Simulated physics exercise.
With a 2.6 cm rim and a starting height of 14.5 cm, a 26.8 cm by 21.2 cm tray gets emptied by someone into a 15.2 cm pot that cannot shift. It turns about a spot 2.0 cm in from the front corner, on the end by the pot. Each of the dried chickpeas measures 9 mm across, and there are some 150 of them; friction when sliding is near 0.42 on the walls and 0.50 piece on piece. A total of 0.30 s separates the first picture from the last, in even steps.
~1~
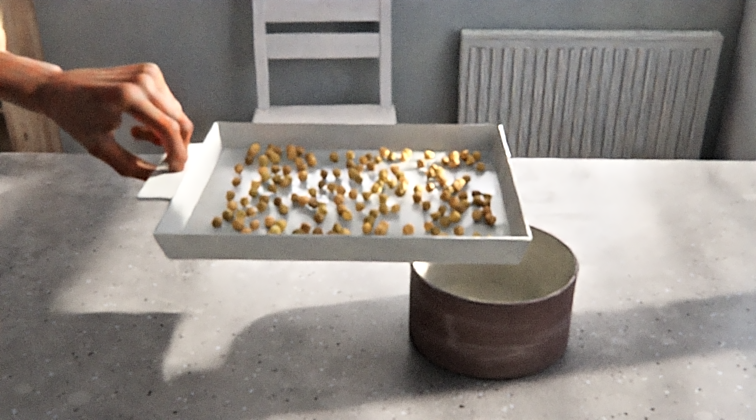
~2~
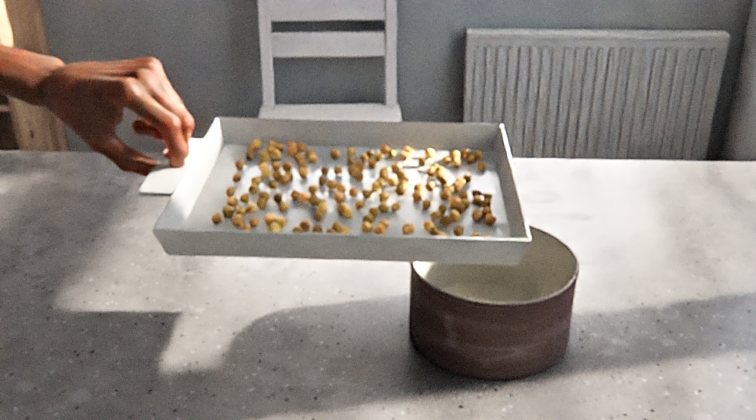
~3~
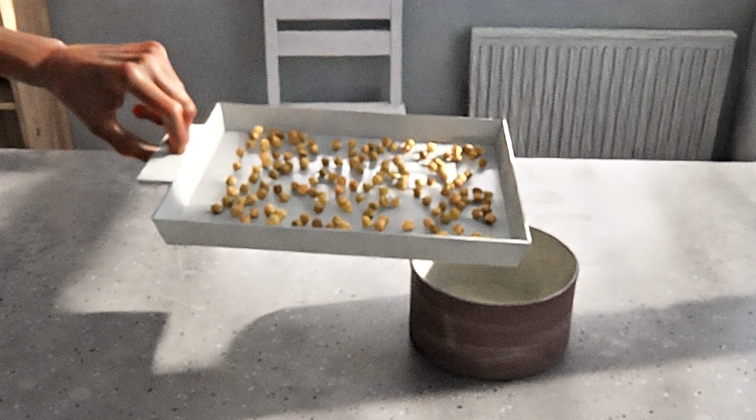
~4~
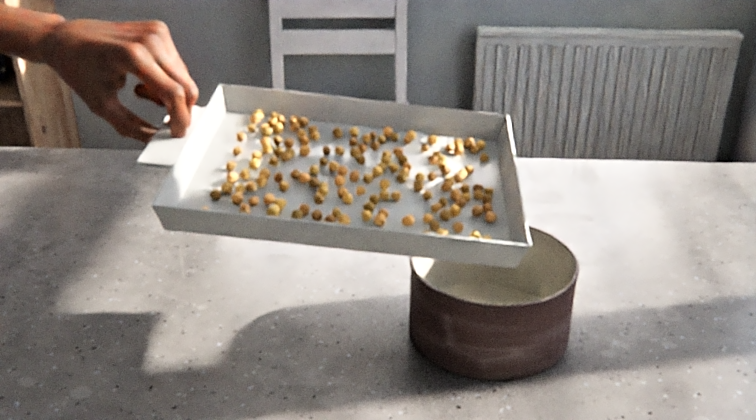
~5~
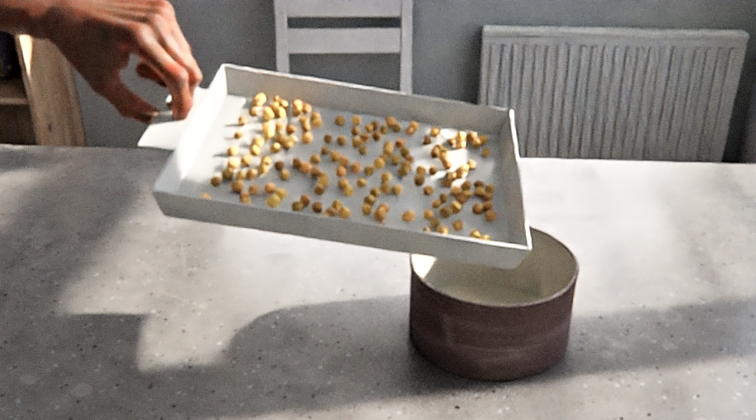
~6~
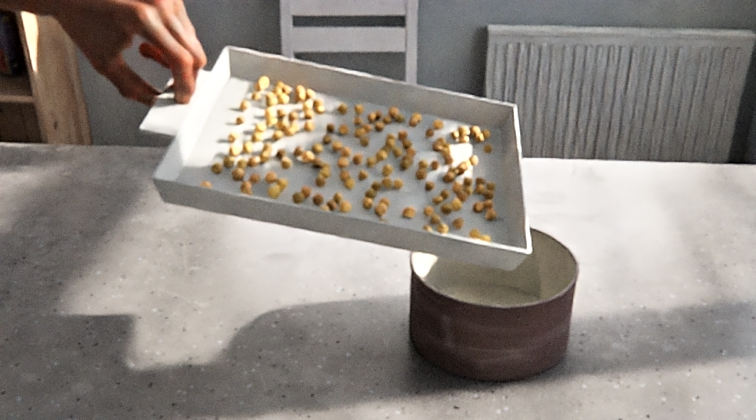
A white tray scattered with dried chickpeas started out level, then tilted steadily as a hand raised its left end, leaving the right front corner lowest, just above a brown pot on a gray table.
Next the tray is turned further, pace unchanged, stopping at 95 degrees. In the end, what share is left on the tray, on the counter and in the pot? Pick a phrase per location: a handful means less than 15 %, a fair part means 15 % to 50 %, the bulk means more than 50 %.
Tray: A handful, counter: The bulk, pot: A handful.
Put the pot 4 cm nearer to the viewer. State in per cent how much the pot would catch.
Expect something close to 0 per cent.
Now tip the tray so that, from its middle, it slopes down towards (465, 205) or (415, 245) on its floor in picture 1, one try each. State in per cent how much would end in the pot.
First try: About 20 percent; second try: About 0 percent.
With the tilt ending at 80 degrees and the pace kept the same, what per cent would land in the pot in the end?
In that case, near 0 percent.
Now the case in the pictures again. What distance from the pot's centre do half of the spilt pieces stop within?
18 cm.
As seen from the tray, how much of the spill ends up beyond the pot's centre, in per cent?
Around 90 per cent, give or take.
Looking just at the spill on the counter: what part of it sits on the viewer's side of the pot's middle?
Share: Some 100 %.
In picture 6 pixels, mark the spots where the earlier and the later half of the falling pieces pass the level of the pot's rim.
Roughly (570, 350) to begin with, later roughly (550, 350).
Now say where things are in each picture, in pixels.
In the first picture, tray tilt 0 degrees, front corners at (164, 229) and (521, 234); middle of the pieces at (353, 195); pot at (493, 257).
In the second picture, tray tilt 1 degrees, front corners at (164, 225) and (520, 235); middle of the pieces at (353, 193).
In the third picture, tray tilt 3 degrees, front corners at (163, 214) and (520, 237), lowest corner right front; middle of the pieces at (354, 186).
In the fourth picture, tray tilt 7 degrees, front corners at (163, 200) and (520, 239), lowest corner right front; middle of the pieces at (354, 177).
In the fifth picture, tray tilt 10 degrees, front corners at (164, 187) and (521, 242), lowest corner right front; middle of the pieces at (356, 168).
In the sixth picture, tray tilt 13 degrees, front corners at (165, 174) and (521, 245), lowest corner right front; middle of the pieces at (358, 159); pot at (493, 259).
Then, 0.67 s after the last picture, tilt 52 degrees; the tray holds 100 %, the pot 0 %.
Then, 1.12 s after the last picture, tilt 77 degrees; the tray holds 95 %, the pot 0 %.
Then, 1.65 s after the last picture, tilt 95 degrees; the tray holds 20 %, the pot 0 %.
In the end, tray 0 %, counter 100 %, pot 0 %.
